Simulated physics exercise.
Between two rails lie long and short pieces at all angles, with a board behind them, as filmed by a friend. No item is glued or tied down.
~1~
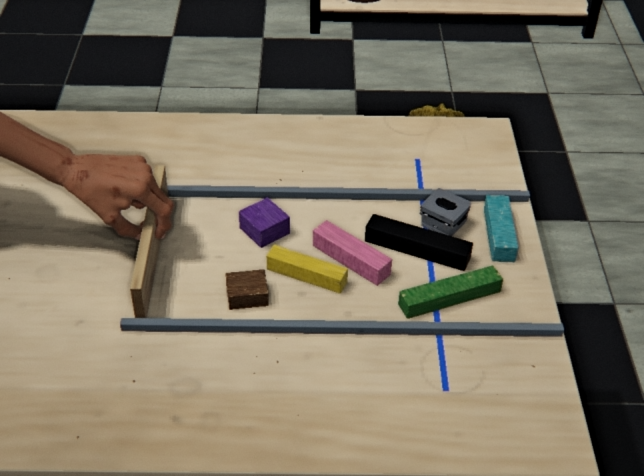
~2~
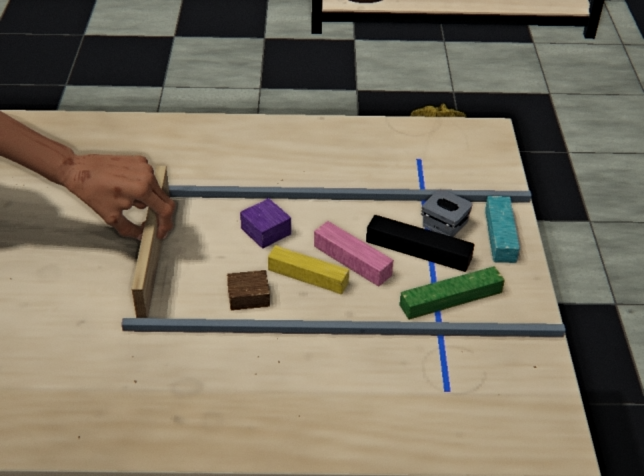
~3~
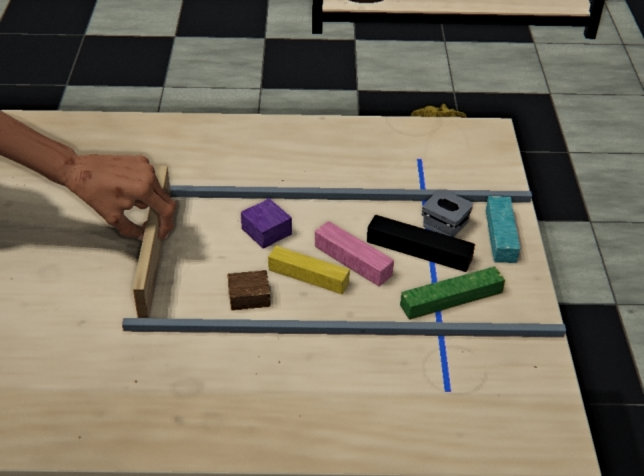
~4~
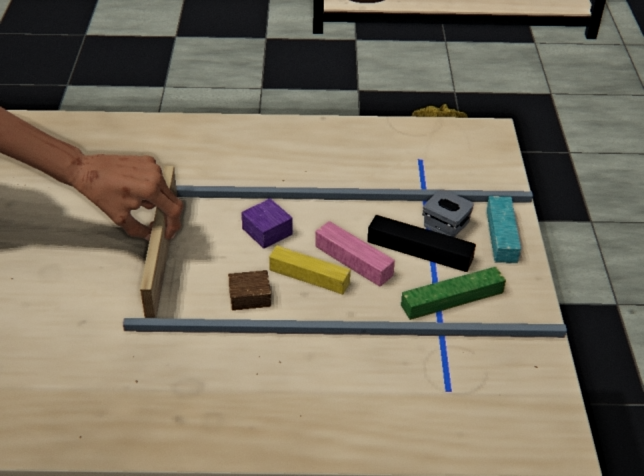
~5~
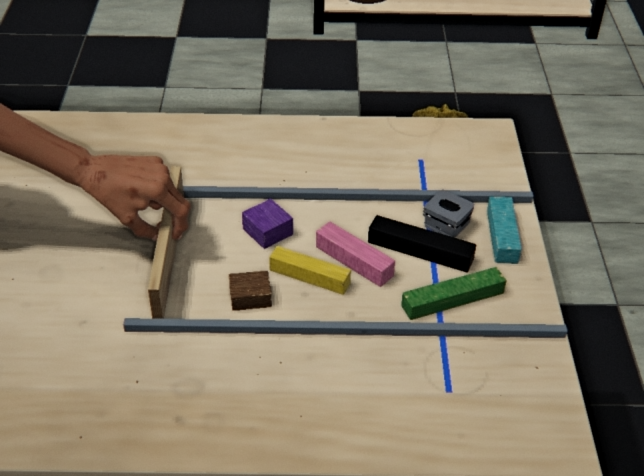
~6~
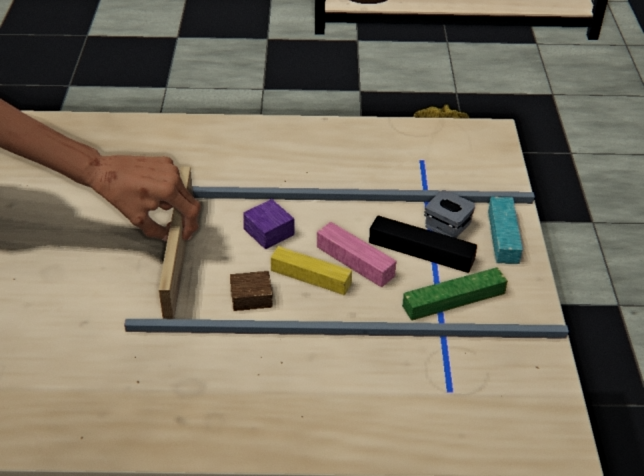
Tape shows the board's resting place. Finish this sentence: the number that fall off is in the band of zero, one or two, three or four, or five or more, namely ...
Namely zero.
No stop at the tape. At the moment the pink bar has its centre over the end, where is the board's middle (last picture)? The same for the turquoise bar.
I'd say about (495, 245) for the first one and about (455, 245) for the second.
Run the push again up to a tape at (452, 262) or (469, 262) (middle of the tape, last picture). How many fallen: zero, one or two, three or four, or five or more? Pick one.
No fall at all, then one to two.
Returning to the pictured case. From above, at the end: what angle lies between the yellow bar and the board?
I'd put it at about 40°.
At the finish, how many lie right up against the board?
The count in contact is 3.
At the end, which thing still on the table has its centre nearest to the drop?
Answer: The turquoise bar.
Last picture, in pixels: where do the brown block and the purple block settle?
The brown block comes to rest at (459, 298), and the purple block comes to rest at (457, 224).
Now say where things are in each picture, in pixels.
The first picture shows turquoise bar (501, 228); grey case (445, 214); green bar (451, 292); board (151, 239); tape (430, 260).
The second picture shows grey case (446, 215); purple block (266, 223).
The third picture shows green bar (453, 292); black stick (420, 243).
The fourth picture shows turquoise bar (503, 229); board (160, 240).
The fifth picture shows grey case (448, 215); brown block (250, 290).
The sixth picture shows turquoise bar (505, 230); grey case (449, 215); green bar (455, 293); board (178, 240); tape (434, 261).
Soon after, none off yet; turquoise bar at rest near (505, 230); grey case at rest near (449, 215); green bar at rest near (455, 293).
After that, none off yet; turquoise bar at rest near (505, 230); grey case at rest near (449, 215); green bar moving near (460, 297).
In the end, the number that fall off is zero.
